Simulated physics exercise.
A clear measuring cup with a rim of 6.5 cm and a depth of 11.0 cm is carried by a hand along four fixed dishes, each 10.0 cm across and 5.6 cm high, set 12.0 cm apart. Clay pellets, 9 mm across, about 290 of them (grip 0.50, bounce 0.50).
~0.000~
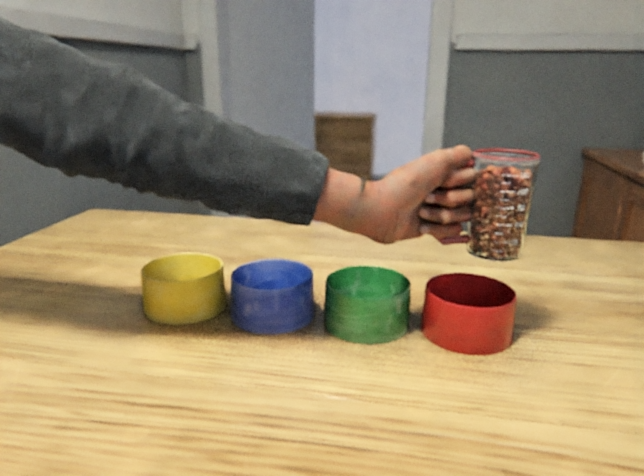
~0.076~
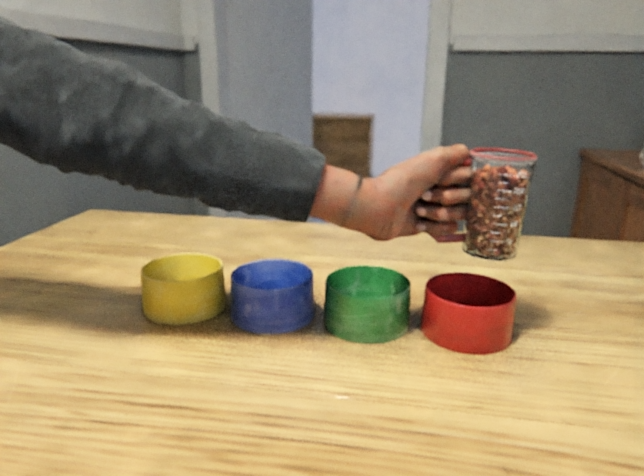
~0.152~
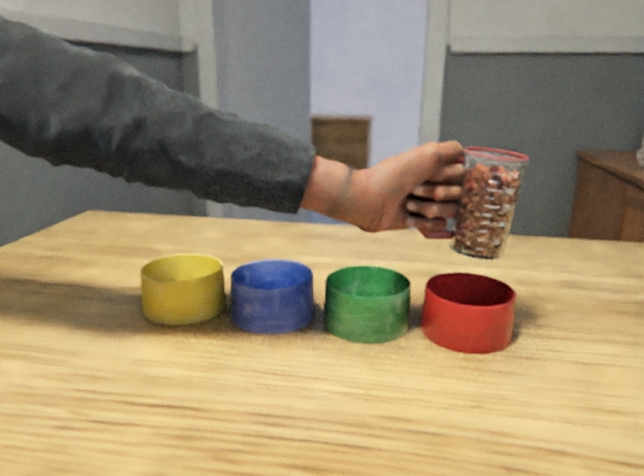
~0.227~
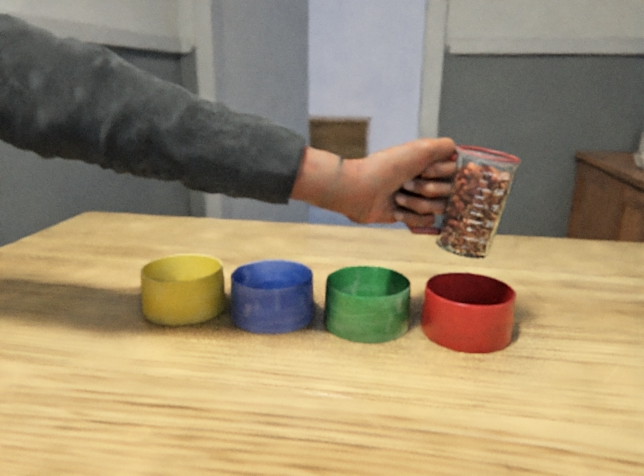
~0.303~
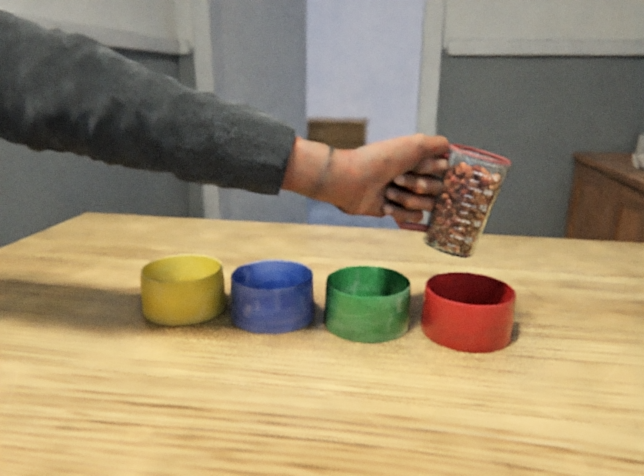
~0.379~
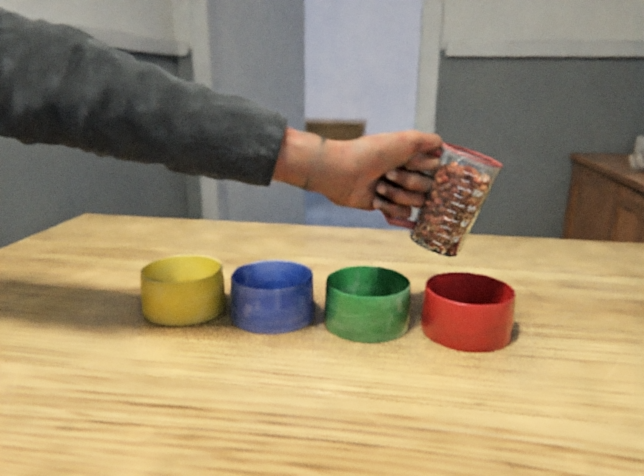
The footage shows a hand in a dark grey sleeve holding a clear cup of reddish-brown pellets above a wooden table with yellow, blue, green and red dishes, moving it a short way left while gradually tilting it rightward.
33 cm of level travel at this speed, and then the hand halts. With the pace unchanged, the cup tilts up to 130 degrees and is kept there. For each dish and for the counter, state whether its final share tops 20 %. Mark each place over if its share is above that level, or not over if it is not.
Red dish: Not over, blue dish: Over, green dish: Not over, yellow dish: Not over, counter: Not over.
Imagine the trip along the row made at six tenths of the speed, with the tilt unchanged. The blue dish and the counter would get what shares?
Blue: 0; counter: 0.
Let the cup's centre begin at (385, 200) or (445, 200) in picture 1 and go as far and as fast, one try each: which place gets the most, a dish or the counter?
The winner: Yellow; counter.
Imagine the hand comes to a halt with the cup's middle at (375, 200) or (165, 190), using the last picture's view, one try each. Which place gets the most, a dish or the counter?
Try 1 - counter; try 2 - blue.
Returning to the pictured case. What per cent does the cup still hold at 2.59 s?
0 per cent.
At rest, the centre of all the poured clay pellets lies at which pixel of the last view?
Somewhere around (274, 299) in the final frame.
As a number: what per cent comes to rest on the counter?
Estimate: Around 0 %.
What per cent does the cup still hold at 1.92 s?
I reckon around 95 per cent.
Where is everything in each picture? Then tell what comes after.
Cup at (500, 205), tilt 0 degrees, lip at (538, 156), moved 0.0 cm; middle of the pieces at (499, 209); red dish at (470, 290); green dish at (368, 282); blue dish at (272, 274); yellow dish at (183, 267), in the first picture.
Cup at (496, 204), tilt 1 degrees, lip at (535, 156), moved 0.4 cm; middle of the pieces at (495, 208), in the second picture.
Cup at (485, 203), tilt 5 degrees, lip at (527, 158), moved 1.4 cm; middle of the pieces at (485, 207), in the third picture.
Cup at (474, 202), tilt 9 degrees, lip at (518, 160), moved 2.6 cm; middle of the pieces at (473, 206), in the fourth picture.
Cup at (463, 202), tilt 14 degrees, lip at (510, 163), moved 3.8 cm; middle of the pieces at (462, 206), in the fifth picture.
Cup at (452, 201), tilt 18 degrees, lip at (501, 165), moved 5.0 cm; middle of the pieces at (451, 205); red dish at (469, 288); green dish at (368, 281); blue dish at (272, 274); yellow dish at (182, 268). The cup turns about 55 degrees a second and travels 16 cm a second, in the sixth picture.
After 1.31 s, tilt 70 degrees; cup holds 100 %.
After 1.92 s, tilt 104 degrees; cup holds 95 %, green 5 %.
After 2.59 s, tilt 130 degrees; cup holds 0 %, blue 95 %, green 5 %.
In the end, at 3.1 s, red 0 %, blue 95 %, green 5 %, yellow 0 %, counter 0 %.
